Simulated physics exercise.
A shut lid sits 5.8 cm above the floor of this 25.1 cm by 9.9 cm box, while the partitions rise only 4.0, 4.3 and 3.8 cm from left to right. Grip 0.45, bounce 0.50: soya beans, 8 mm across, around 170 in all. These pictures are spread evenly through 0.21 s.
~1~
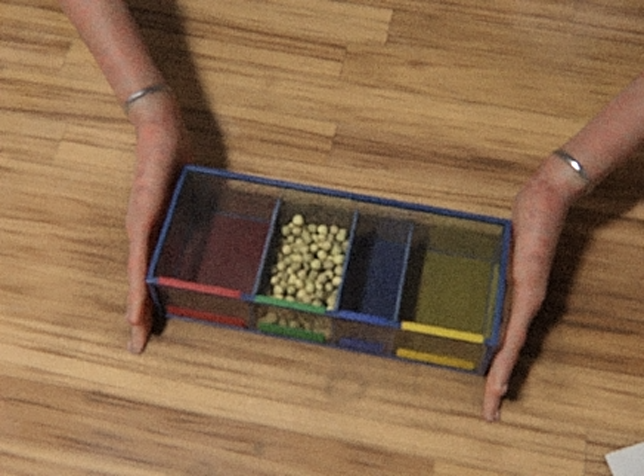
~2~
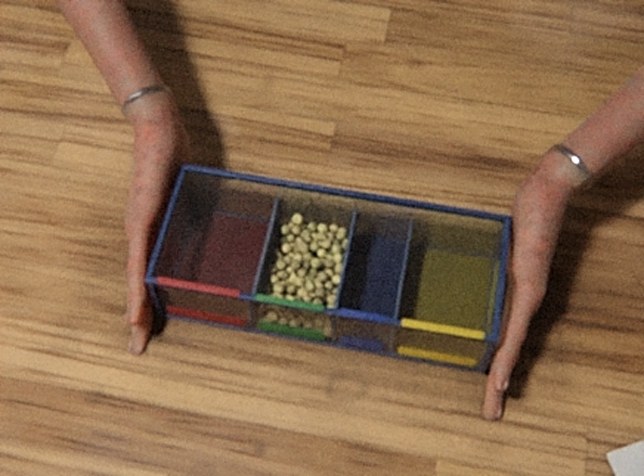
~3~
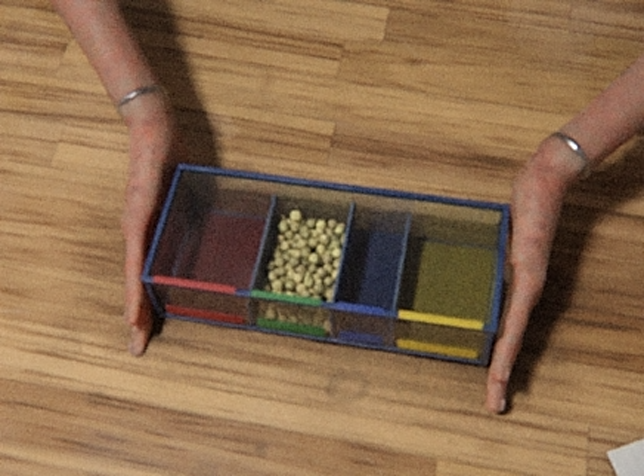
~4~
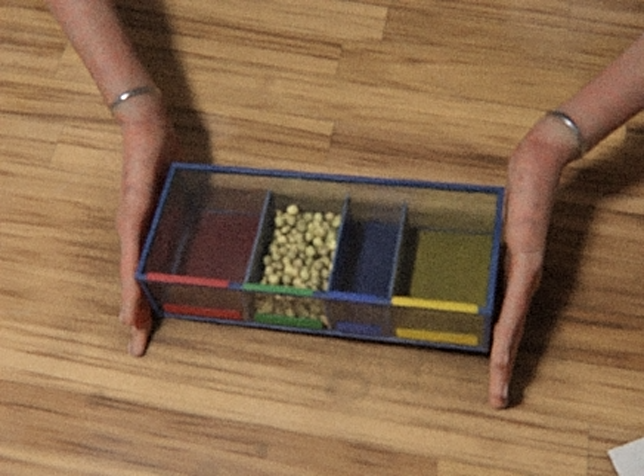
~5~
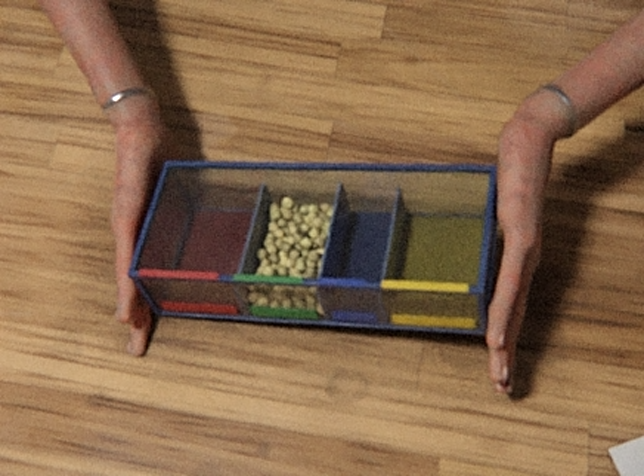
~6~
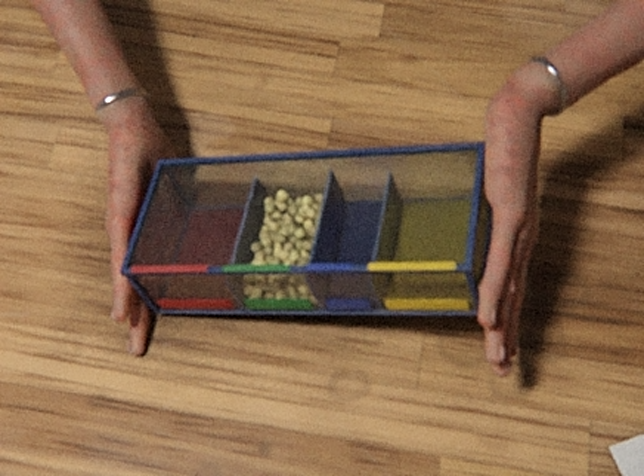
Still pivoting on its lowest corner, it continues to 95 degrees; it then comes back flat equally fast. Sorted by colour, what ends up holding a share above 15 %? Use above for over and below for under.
Verdicts: Red compartment above, blue compartment below, green compartment above, yellow compartment below.
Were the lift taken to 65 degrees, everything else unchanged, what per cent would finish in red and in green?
In per cent, red 5 and green 95.
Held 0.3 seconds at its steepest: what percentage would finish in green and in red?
Result - green: 35 %, red: 65 %.
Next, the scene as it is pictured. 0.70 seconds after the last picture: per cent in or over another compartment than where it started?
Estimate: Some 15 %.
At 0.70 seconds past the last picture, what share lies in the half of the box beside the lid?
Close to 50 in a hundred.
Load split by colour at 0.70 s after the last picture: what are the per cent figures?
Per cent by colour: Red 15; blue 0; green 85; yellow 0.
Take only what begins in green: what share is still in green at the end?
Fraction kept: Approx. 50 %.
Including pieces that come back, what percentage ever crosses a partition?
50 %, roughly.
Then, 0.70 s after the last picture, tilt 95 degrees; red 15 %, green 85 %.
Then, 1.17 s after the last picture, tilt 41 degrees; red 50 %, green 50 %.
Then, 1.71 s after the last picture, tilt 0 degrees; red 50 %, green 50 %.
In the end, red 50 %, blue 0 %, green 50 %, yellow 0 %.
